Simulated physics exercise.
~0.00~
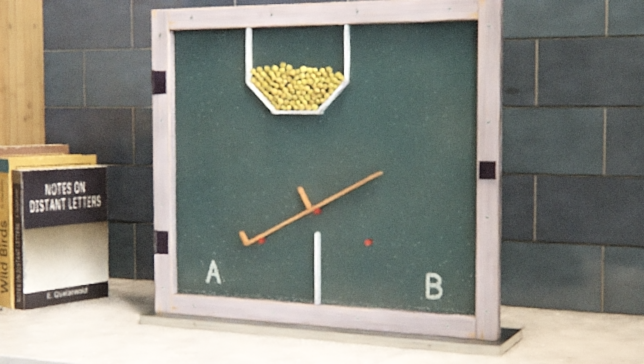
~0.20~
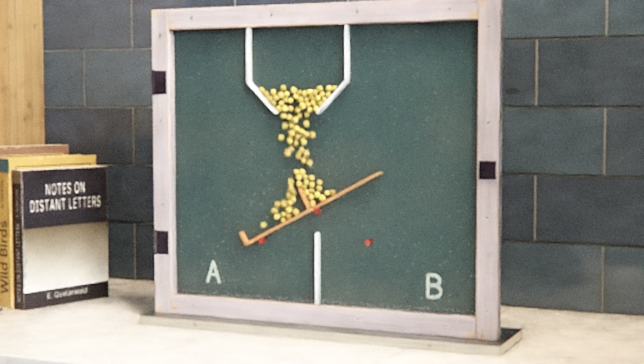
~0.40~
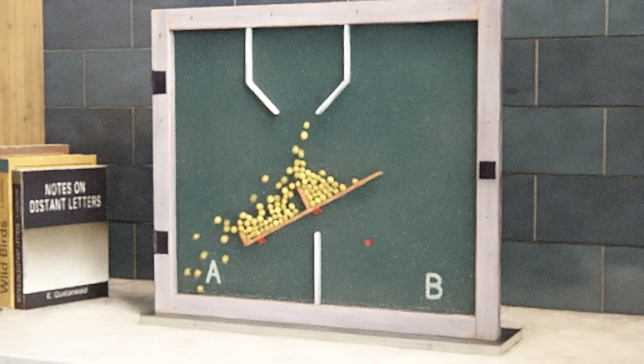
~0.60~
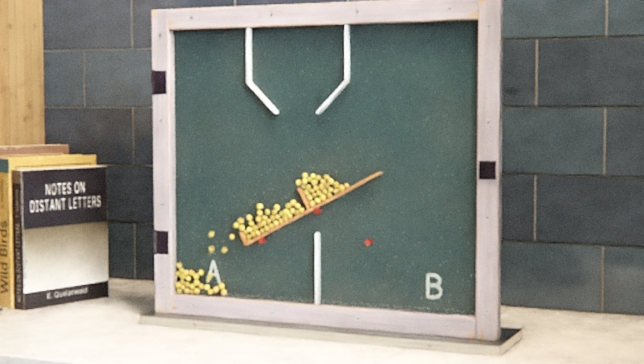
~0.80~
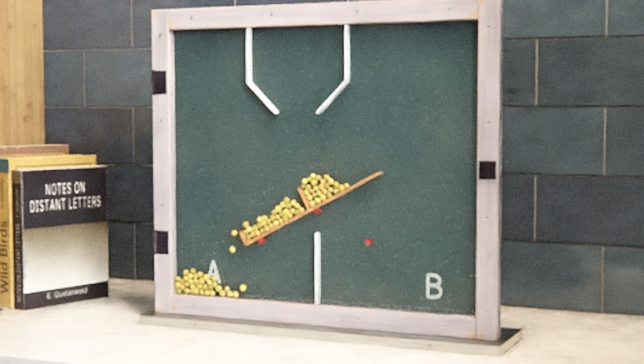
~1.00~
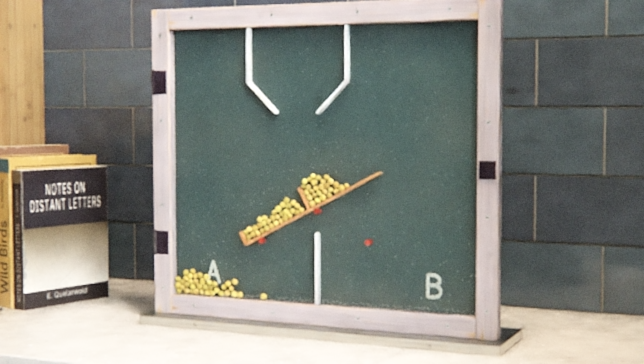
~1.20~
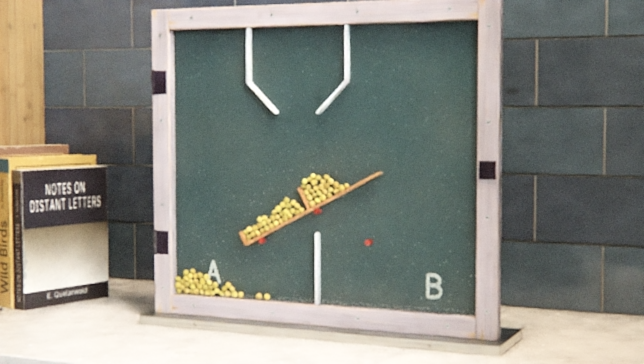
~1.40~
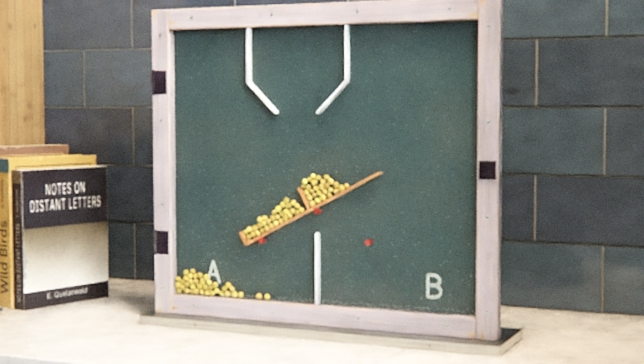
On a pale counter before dark slate-coloured tiles, seen from the front by a still camera, a whitish-framed case with a green back stands right of some upright books. Inside, a white hopper full of yellow chickpeas hangs above an orange tray tilted down to the left, with the letters A and B below on either side of a short white divider. The hopper opens and the chickpeas pour onto the tray, piling against its upright pieces. Some spill off the lower left end into A. The flow stops, leaving most heaped on the still-tilted tray, a smaller pile in A, and B empty.
